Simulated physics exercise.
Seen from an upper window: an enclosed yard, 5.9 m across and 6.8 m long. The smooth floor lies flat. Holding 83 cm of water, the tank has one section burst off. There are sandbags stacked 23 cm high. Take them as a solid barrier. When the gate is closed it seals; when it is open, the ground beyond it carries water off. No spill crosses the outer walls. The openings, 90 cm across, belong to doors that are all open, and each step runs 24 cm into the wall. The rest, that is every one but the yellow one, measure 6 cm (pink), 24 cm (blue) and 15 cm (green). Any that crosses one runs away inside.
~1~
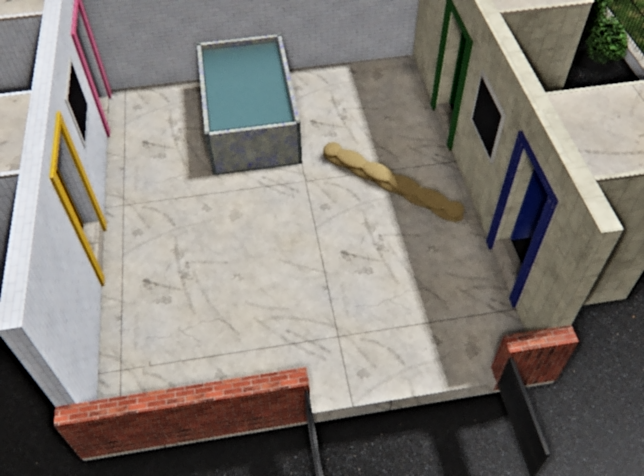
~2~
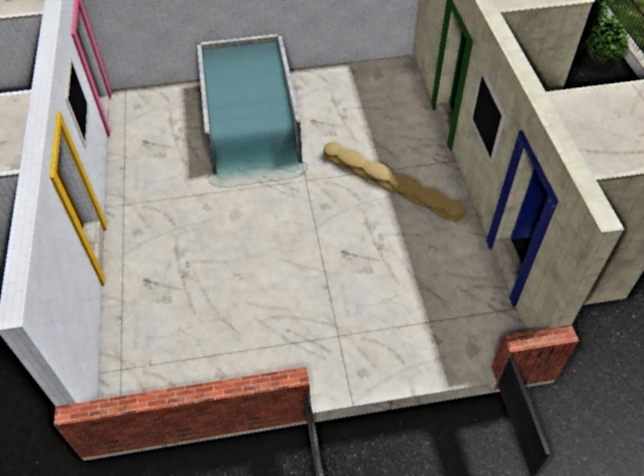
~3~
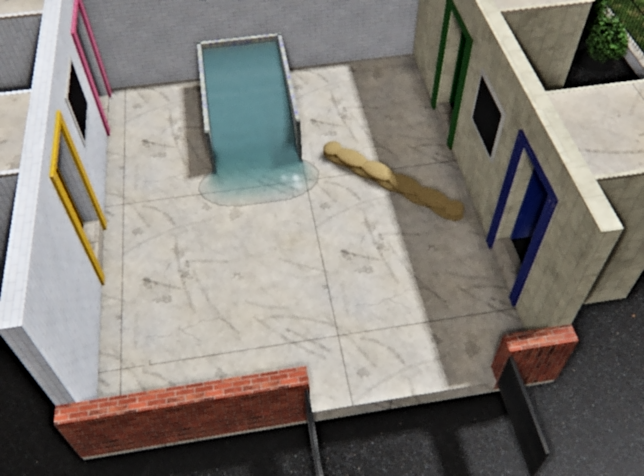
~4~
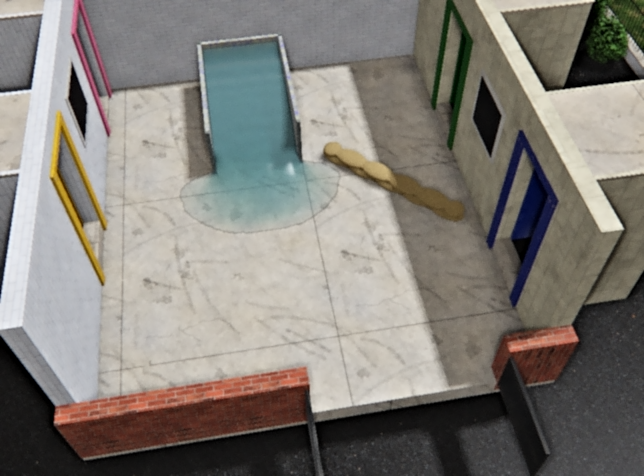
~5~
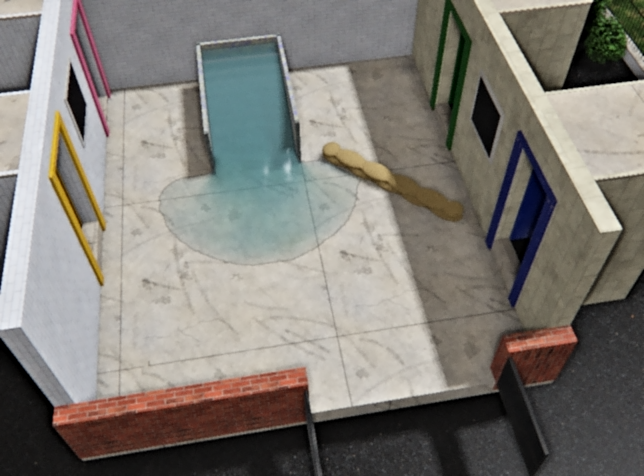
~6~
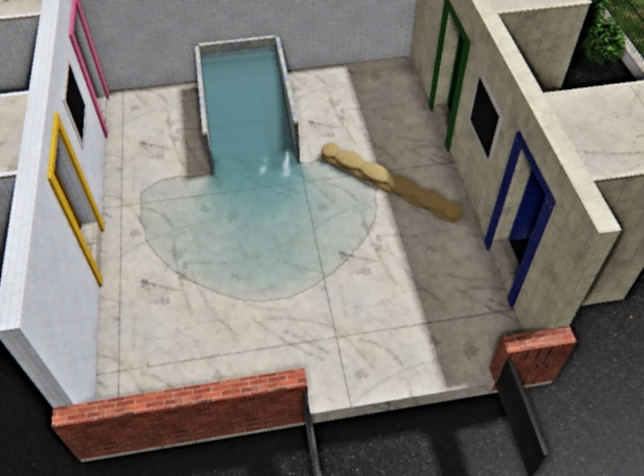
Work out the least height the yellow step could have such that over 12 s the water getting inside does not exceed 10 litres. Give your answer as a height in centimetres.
The least height is about 7 cm.
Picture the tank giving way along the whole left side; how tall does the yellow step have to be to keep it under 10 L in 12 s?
Then the minimum is about 11.0 cm.
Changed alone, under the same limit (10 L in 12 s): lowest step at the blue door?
Blue - roughly 9.0 cm.
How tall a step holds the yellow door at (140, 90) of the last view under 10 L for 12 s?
You'd want it roughly 6.0 cm high.
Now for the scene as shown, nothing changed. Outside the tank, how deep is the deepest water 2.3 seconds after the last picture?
Max depth: Around 33 cm.
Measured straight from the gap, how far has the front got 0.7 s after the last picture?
4.6 metres.
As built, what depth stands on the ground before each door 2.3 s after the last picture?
Depth (cm): Pink 0 / blue 11 / yellow 6 / green 0.
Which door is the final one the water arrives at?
The green one.
Then, 0.7 s after the last picture water covers 50 % of the floor, deepest (34 cm) near (245, 175); 5 cm at the yellow door, 0 litres in over its 27 cm step.
Then, 2.3 s after the last picture water covers 60 % of the floor, deepest (33 cm) near (109, 429); 6 cm at the yellow door, 0 litres in over its 27 cm step.
Then, 11.3 s after the last picture water covers 80 % of the floor, deepest (7 cm) near (105, 162); 3 cm at the yellow door, 0 litres in over its 27 cm step.
At the yellow door as built, the water peaked near 10 cm, 4.1 s after the last picture.
With a step of 6.5 cm, 14 litres would have come in within the 12 s; with 8 cm, 5 litres. So under 10 litres takes about 7 cm.
